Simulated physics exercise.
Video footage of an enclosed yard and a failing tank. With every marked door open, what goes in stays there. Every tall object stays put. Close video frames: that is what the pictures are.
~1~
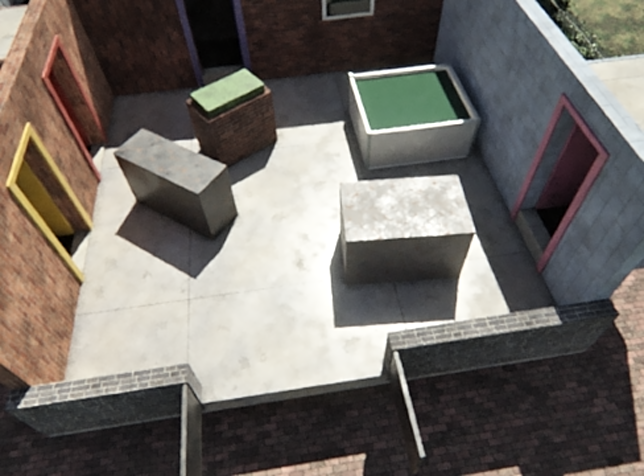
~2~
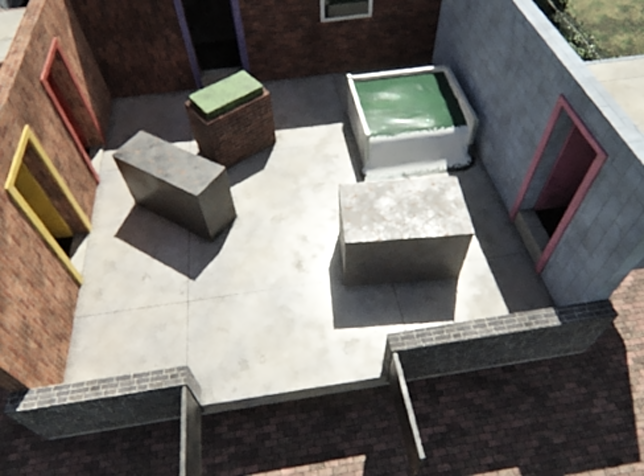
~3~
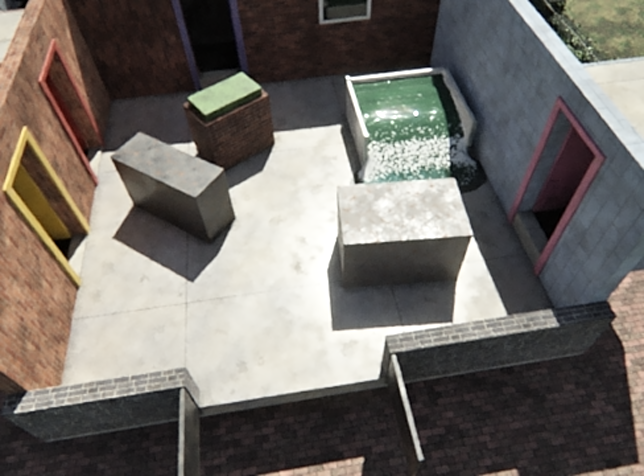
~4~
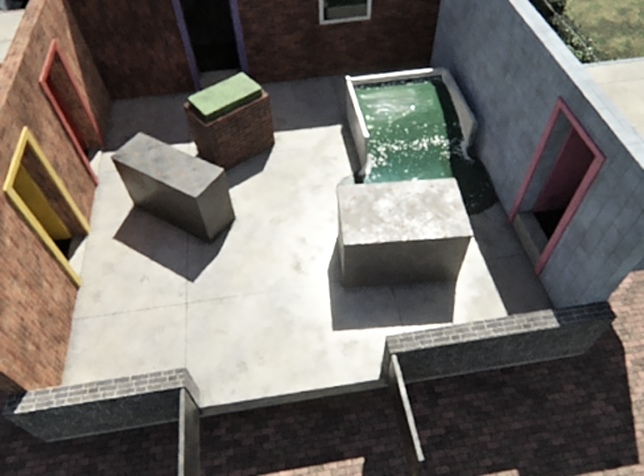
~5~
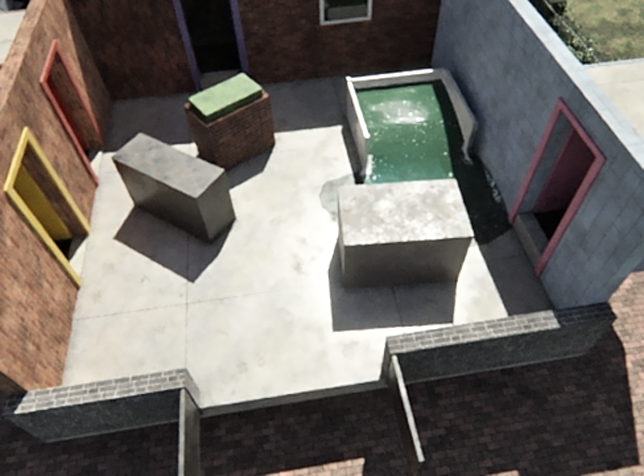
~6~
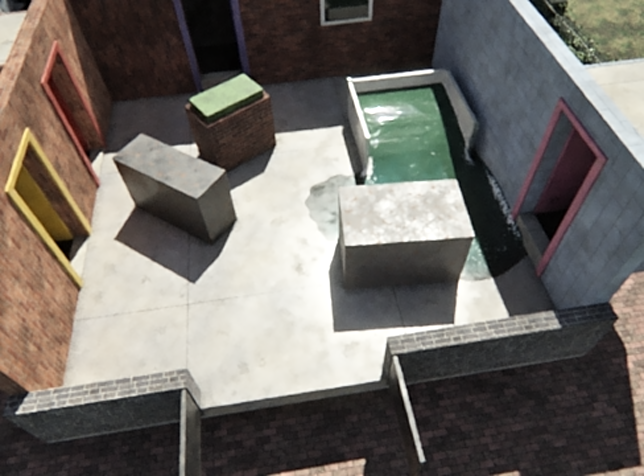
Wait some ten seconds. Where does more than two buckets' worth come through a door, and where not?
Through the yellow door more than two buckets; through the red door two buckets or less; through the pink door two buckets or less; through the blue door two buckets or less.
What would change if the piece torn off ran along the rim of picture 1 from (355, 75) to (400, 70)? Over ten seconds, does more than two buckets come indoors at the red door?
Red door: Crosses the threshold.
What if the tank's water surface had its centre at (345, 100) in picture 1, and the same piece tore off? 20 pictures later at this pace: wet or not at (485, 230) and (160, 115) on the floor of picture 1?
Hit, spared.
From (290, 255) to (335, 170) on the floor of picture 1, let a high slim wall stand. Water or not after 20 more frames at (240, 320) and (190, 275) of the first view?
As listed: Flooded, not flooded.
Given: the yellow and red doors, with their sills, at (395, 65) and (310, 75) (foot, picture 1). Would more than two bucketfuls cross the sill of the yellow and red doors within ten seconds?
Check: Yellow one comes out below / red one comes out below.
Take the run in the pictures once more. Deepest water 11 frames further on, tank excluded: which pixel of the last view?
My pick is (560, 333).
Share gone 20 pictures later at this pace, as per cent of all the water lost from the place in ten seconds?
Close to 5 per cent.
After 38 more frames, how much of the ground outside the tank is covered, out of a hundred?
That works out to some 80 in a hundred.
A moment on, water covers 20 % of the floor; the yellow door not reached, the red door not reached, the pink door wet at the sill, nothing in, the blue door not reached.
Next, water covers 35 % of the floor; the yellow door not reached, the red door not reached, the pink door under two buckets in, the blue door not reached.
Then, water covers 60 % of the floor; the yellow door wet at the sill, nothing in, the red door wet at the sill, nothing in, the pink door under two buckets in, the blue door not reached.
Later, water covers 80 % of the floor; the yellow door under two buckets in, the red door under two buckets in, the pink door under two buckets in, the blue door wet at the sill, nothing in.
In the end, water covers 100 % of the floor; the yellow door over two buckets in, the red door under two buckets in, the pink door under two buckets in, the blue door wet at the sill, nothing in.
